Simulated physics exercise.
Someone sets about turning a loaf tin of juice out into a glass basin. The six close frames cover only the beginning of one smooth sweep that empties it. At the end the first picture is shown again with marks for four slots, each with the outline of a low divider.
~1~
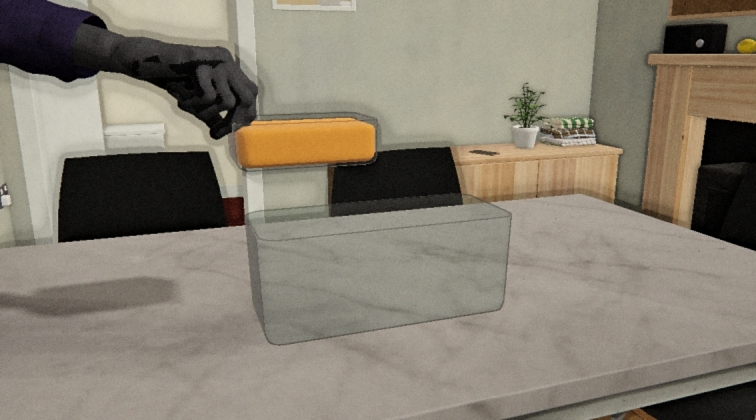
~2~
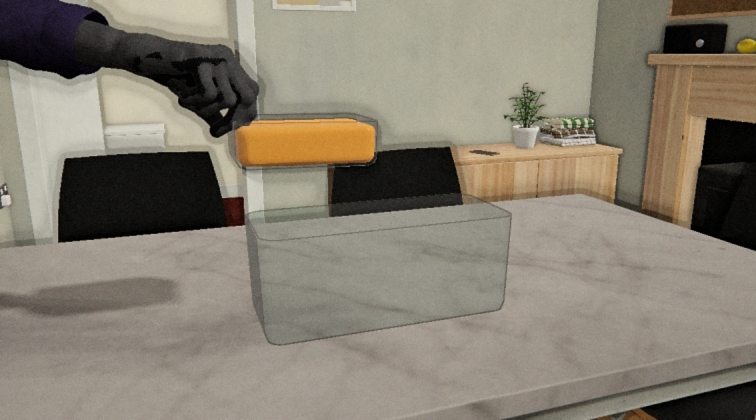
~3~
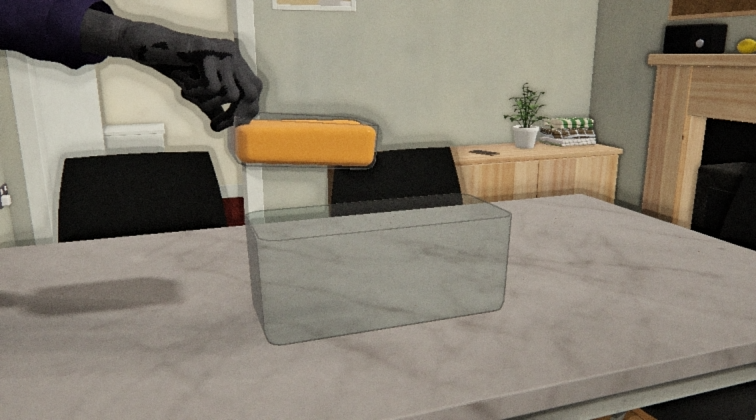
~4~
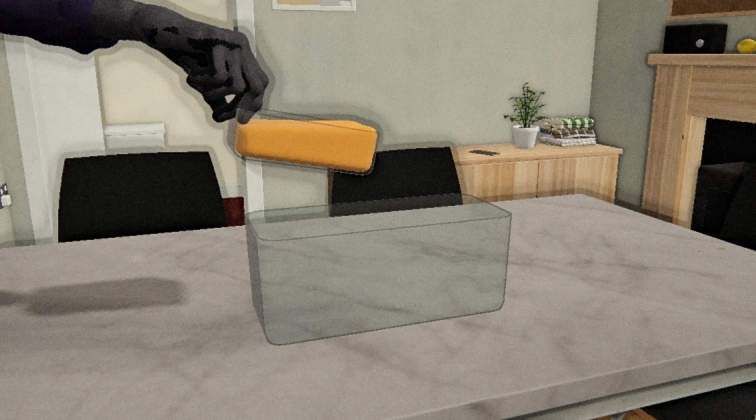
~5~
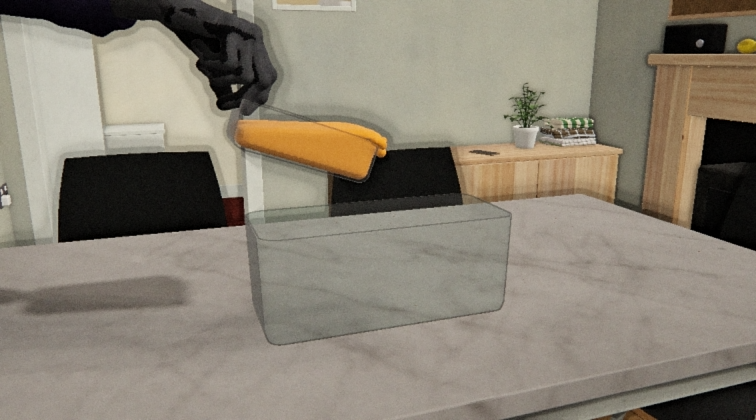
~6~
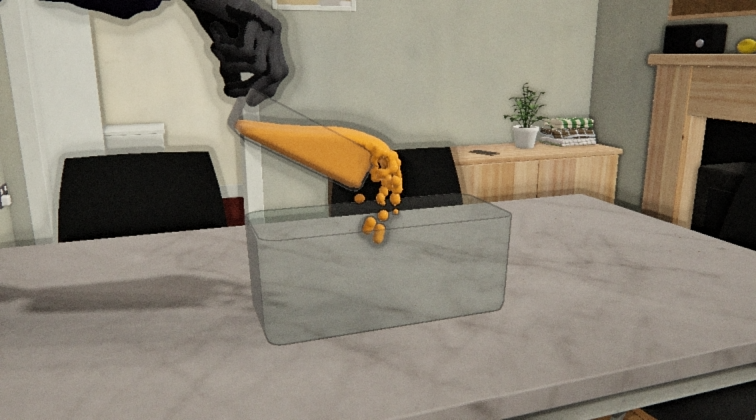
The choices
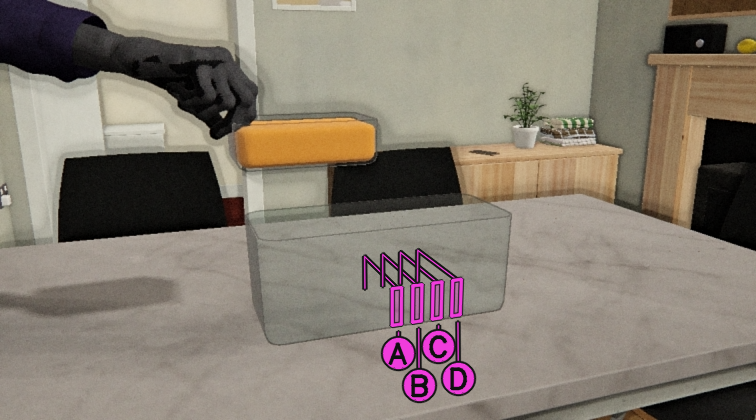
A dark gloved hand holds a loaf-shaped container of orange juice level above a clear glass basin on a marble table, barely moving at first. The hand then rises slightly and shifts right, tilting the container rightward, and orange liquid bulges over its right lip. As the tilt steepens, orange blobs drop into the basin.
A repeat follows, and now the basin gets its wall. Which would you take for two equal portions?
Best: C.
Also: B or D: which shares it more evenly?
B it is.
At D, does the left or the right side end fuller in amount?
More ends on the left.
On the marked copy, A at (398, 331); B at (418, 328); C at (438, 325); D at (457, 322).
If A is chosen, about 20 % ends left of the wall and 75 % right of it; 5 % is lost outside.
If B is chosen, about 29 % ends left of the wall and 66 % right of it; 5 % is lost outside.
If C is chosen, about 50 % ends left of the wall and 45 % right of it; 5 % is lost outside.
If D is chosen, about 92 % ends left of the wall and 2 % right of it; 5 % is lost outside.
